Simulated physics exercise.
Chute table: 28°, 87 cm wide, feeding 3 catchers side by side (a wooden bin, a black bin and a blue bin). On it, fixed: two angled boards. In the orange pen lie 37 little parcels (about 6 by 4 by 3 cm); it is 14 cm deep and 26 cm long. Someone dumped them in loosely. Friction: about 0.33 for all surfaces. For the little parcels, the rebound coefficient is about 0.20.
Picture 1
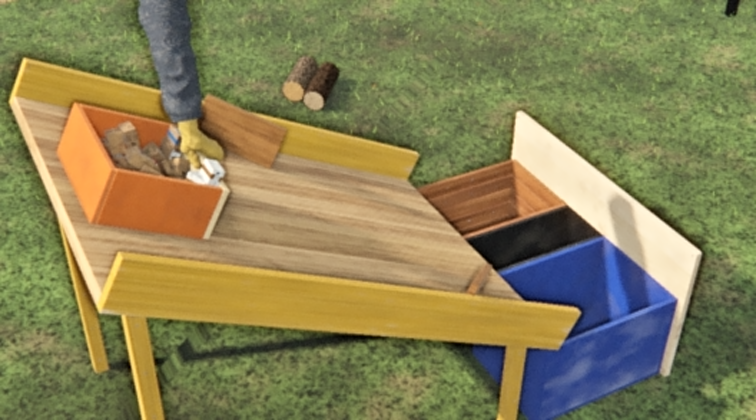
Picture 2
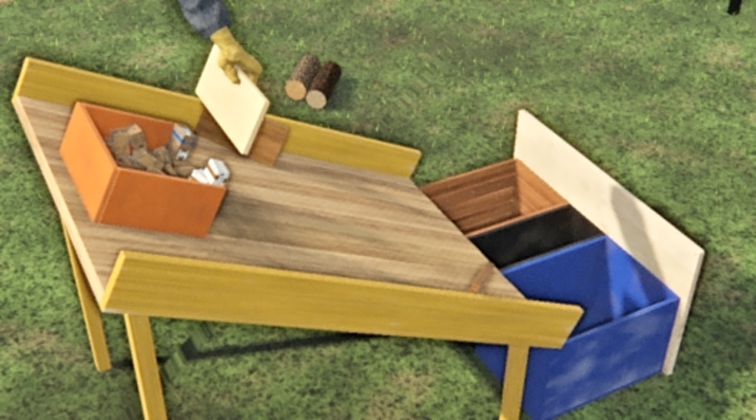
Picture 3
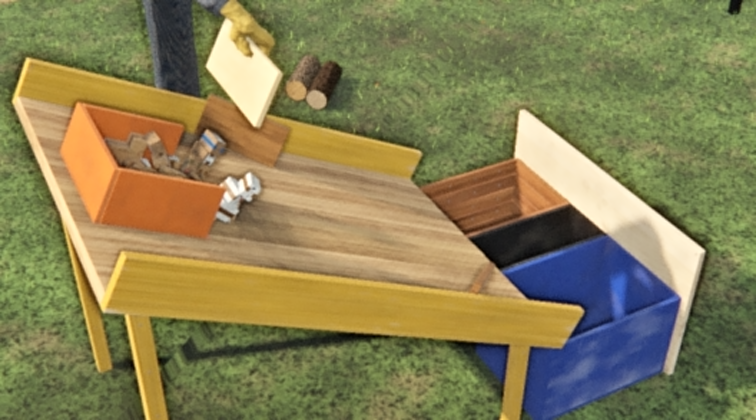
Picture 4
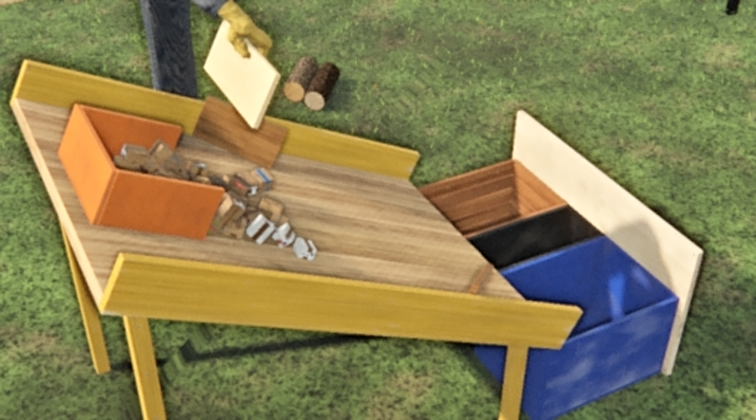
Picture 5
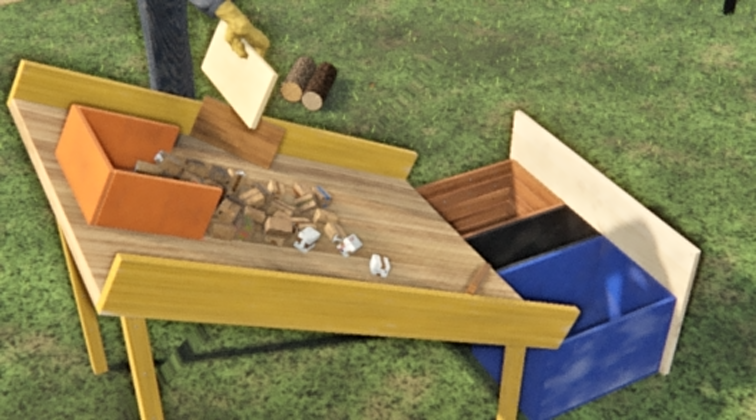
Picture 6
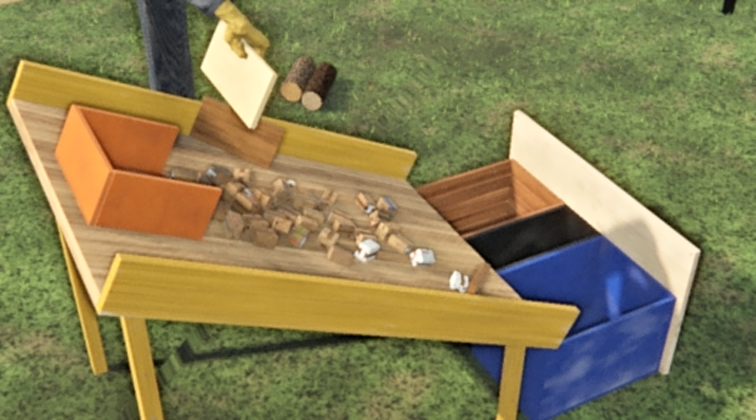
On a sloping table, a gloved hand lifts away a board and small pieces slide down rightward.
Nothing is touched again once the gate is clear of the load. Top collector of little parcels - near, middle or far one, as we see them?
Middle.
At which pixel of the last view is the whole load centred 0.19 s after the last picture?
Roughly at pixel (382, 227).
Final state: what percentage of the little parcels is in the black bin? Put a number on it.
Some 50 per cent of them.
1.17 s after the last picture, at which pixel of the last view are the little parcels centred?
I'd place it about (558, 290) in the last view.
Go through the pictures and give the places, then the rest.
In the first frame (we follow the rim corner now nearest the camera), orange pen at (116, 170); wooden bin at (449, 242); nothing out yet.
In the second frame, orange pen at (119, 168).
In the third frame, orange pen at (119, 169); 13 out.
In the fourth frame, orange pen at (117, 171); 22 out, the lowest parcel at (305, 249).
In the fifth frame, orange pen at (115, 171); 32 out, the lowest parcel at (380, 266).
In the sixth frame, orange pen at (114, 171); wooden bin at (447, 242); 37 out, the lowest parcel at (459, 282).
Then, 0.19 s after the last picture, 1 in the wooden bin, 1 in the blue bin, 31 on the slope and 4 in the air.
Then, 0.42 s after the last picture, 4 in the wooden bin, 8 in the black bin, 3 in the blue bin, 18 on the slope and 4 in the air.
Then, 0.75 s after the last picture, 7 in the wooden bin, 16 in the black bin, 12 in the blue bin and 2 in the air.
When it is over (1.17 s after the last picture), 7 in the wooden bin, 18 in the black bin and 12 in the blue bin.
